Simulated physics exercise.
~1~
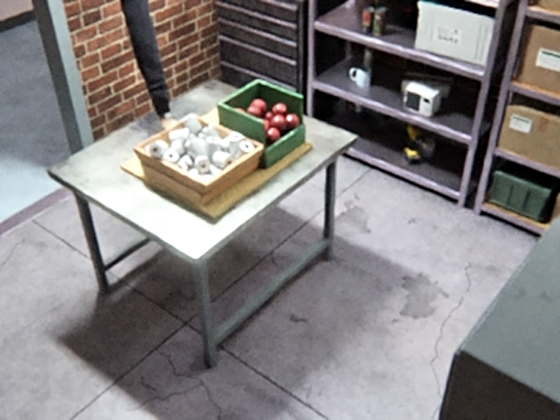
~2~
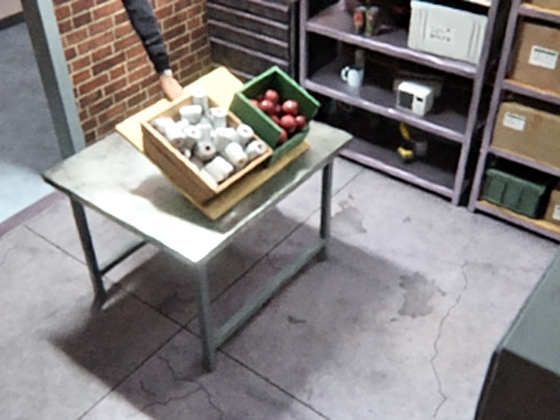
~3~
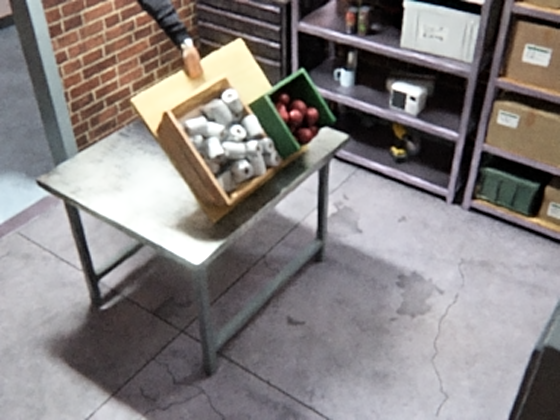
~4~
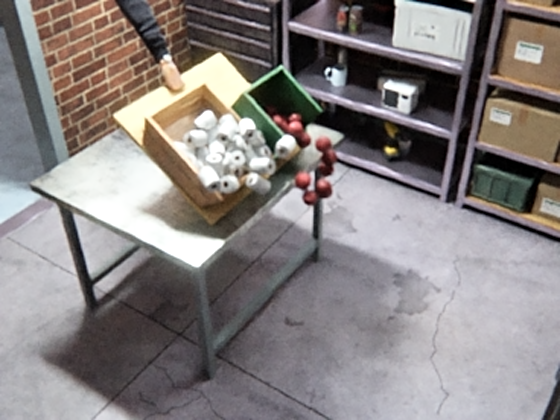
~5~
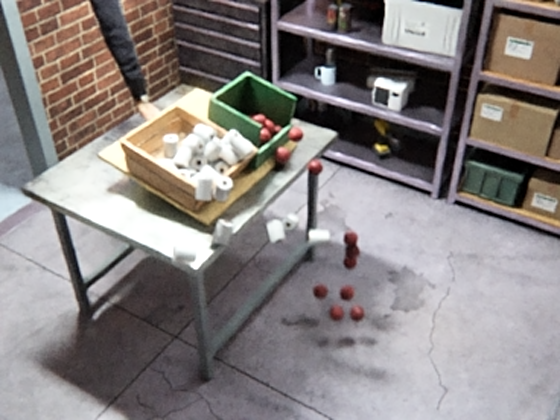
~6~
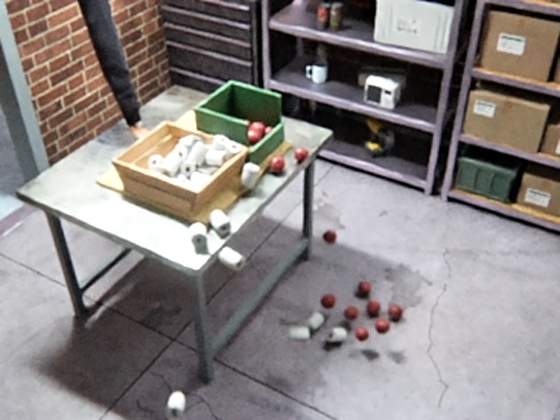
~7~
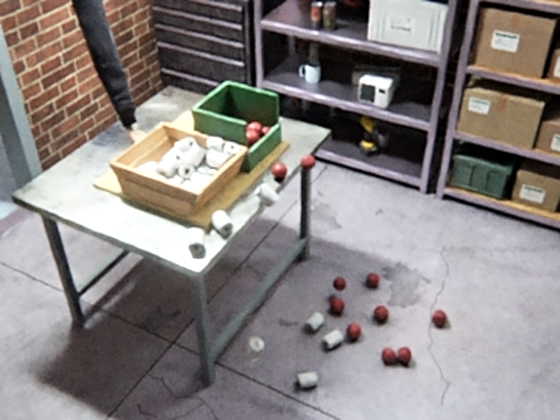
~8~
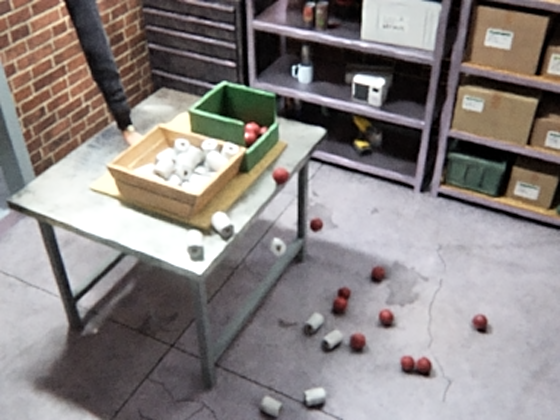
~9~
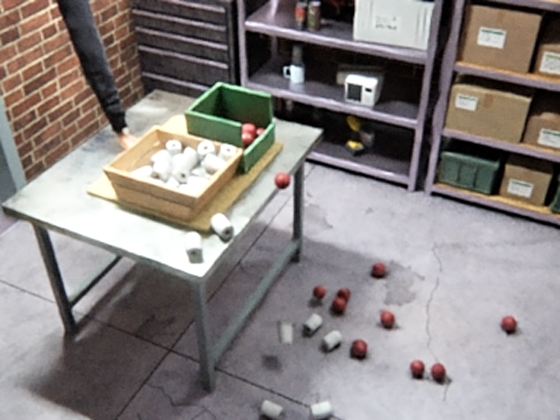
A dark-sleeved arm reaches in over a grey metal table, seen from above in a storeroom with a brick wall at left and shelves of boxes behind. On a plywood board sit a wooden container of white paper rolls and, to its right, a green container of red apples. The hand lifts the board's left side until it slopes steeply rightward, and the contents slide over. As it is lowered, apples spill first, then rolls, tumbling off the table. The board lies flat again, with apples and rolls scattered across the floor, two rolls at the table's edge, and most still inside the containers.
